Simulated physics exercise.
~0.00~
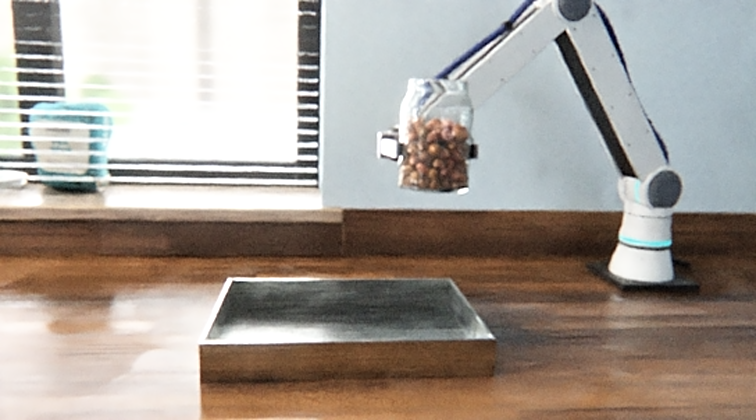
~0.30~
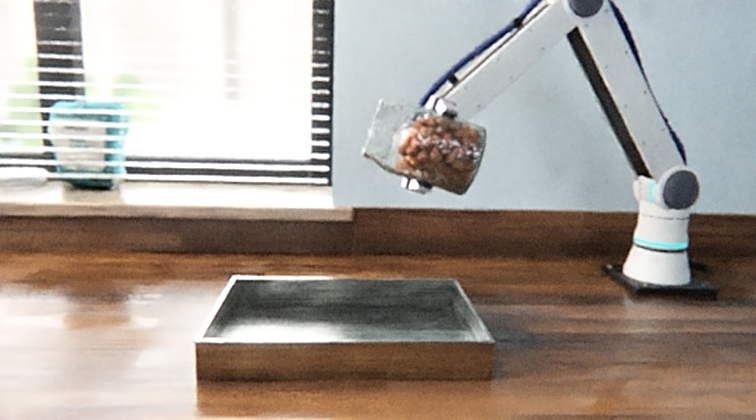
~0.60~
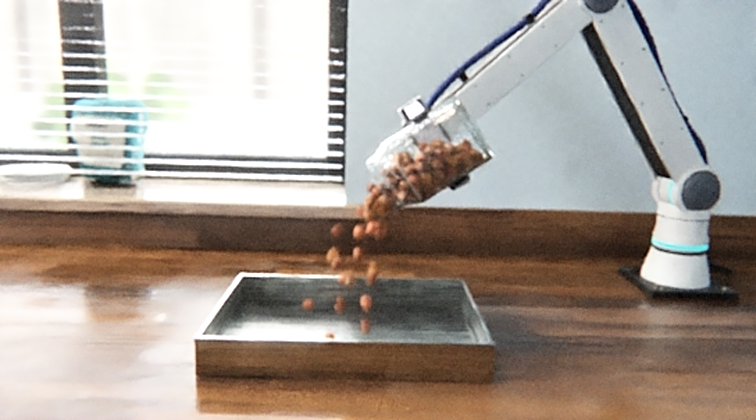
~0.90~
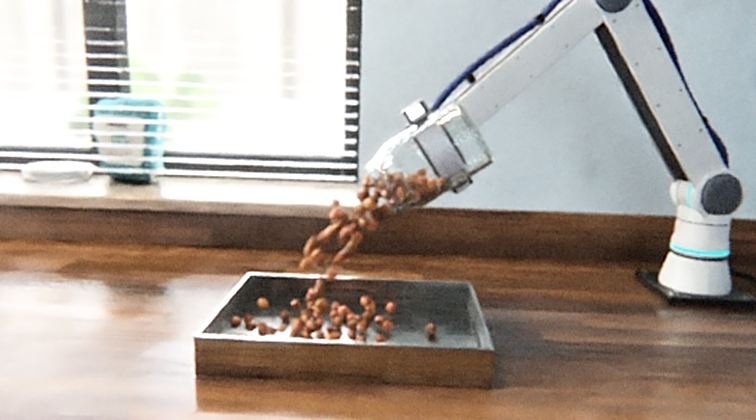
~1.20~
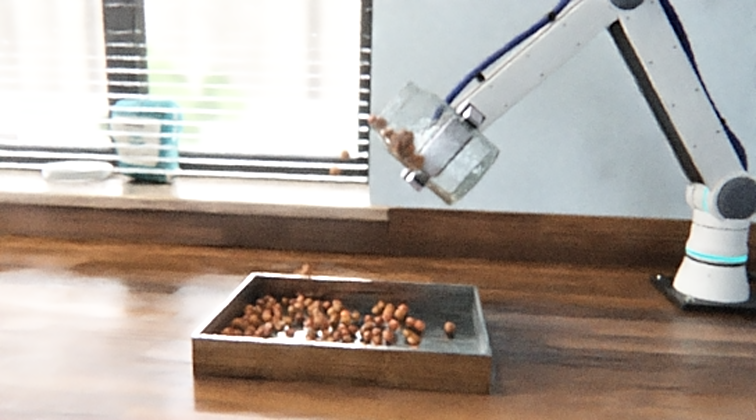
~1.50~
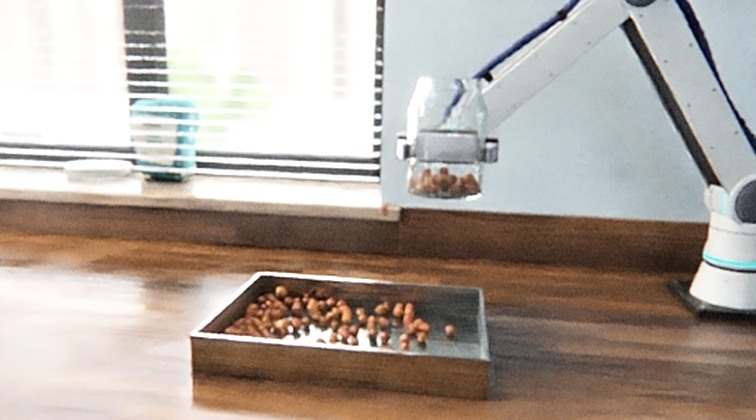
On a glossy brown wooden counter before a pale blue-grey wall and a bright window with blinds at left, seen from the front and slightly above, a white robot arm at right grips a clear jar of brown hazelnuts. A shallow grey-and-brown tray sits below. The arm tips the jar leftward until its mouth points down, and the nuts stream into the tray and scatter across it. The jar then swings back upright with a small layer left inside, while most of the nuts lie in the tray.
